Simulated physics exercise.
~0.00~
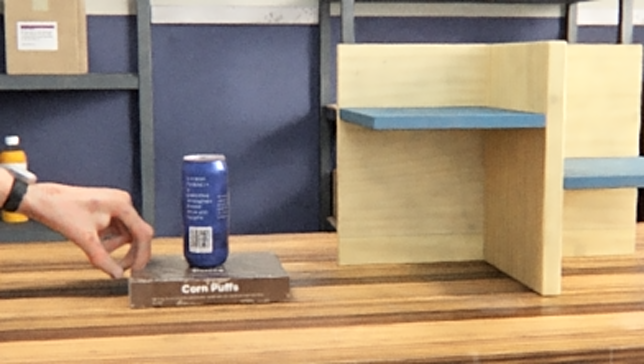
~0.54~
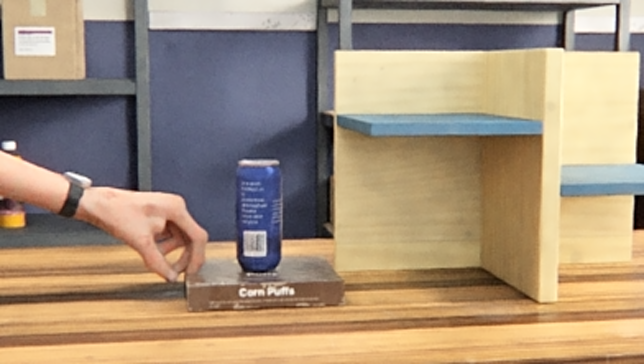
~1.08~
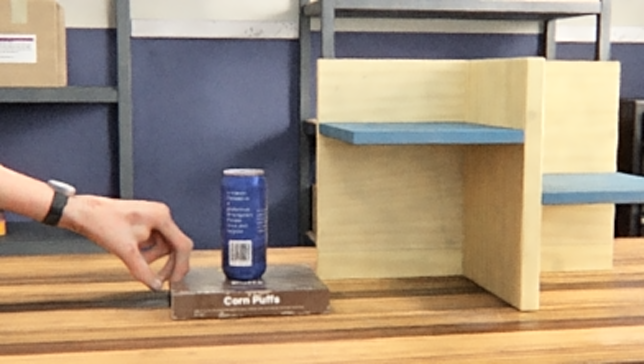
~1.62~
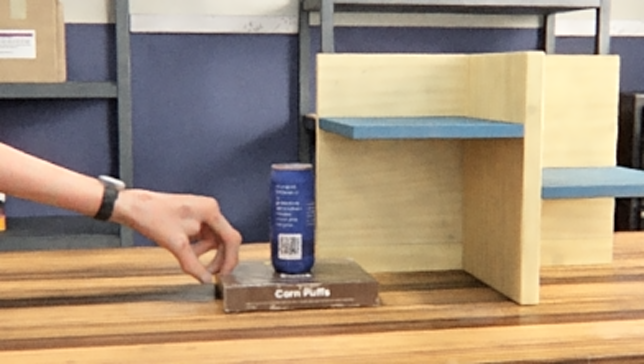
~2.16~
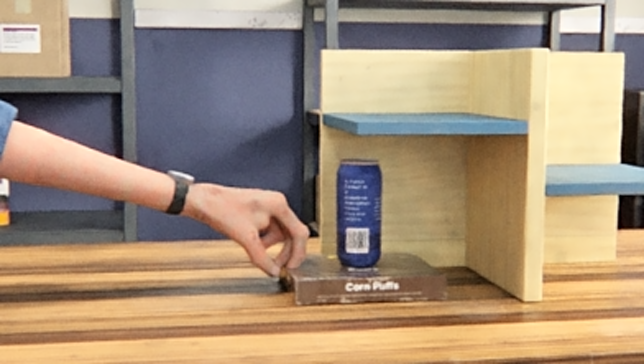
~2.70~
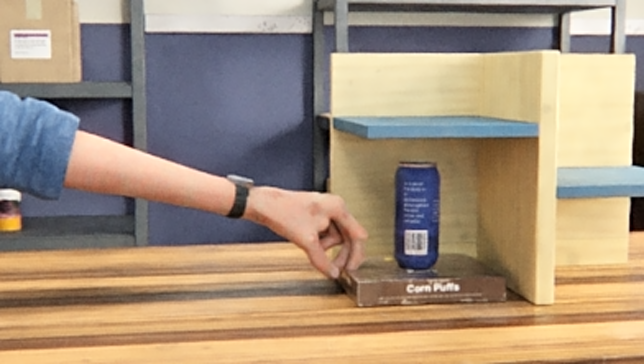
A blue can stands upright on a flat, dark packet labelled Corn Puffs, at the left of a striped wooden tabletop seen from the front by a slightly swaying camera. To the right stands a pale wooden unit with two blue shelves, the left one higher, before a dark blue wall and grey racks. A hand wearing a watch holds the packet's left edge and slides it rightward, the can riding along. The packet pauses briefly, then moves on toward the unit. Finally, the can passes beneath the higher shelf without touching it, still upright on the packet.
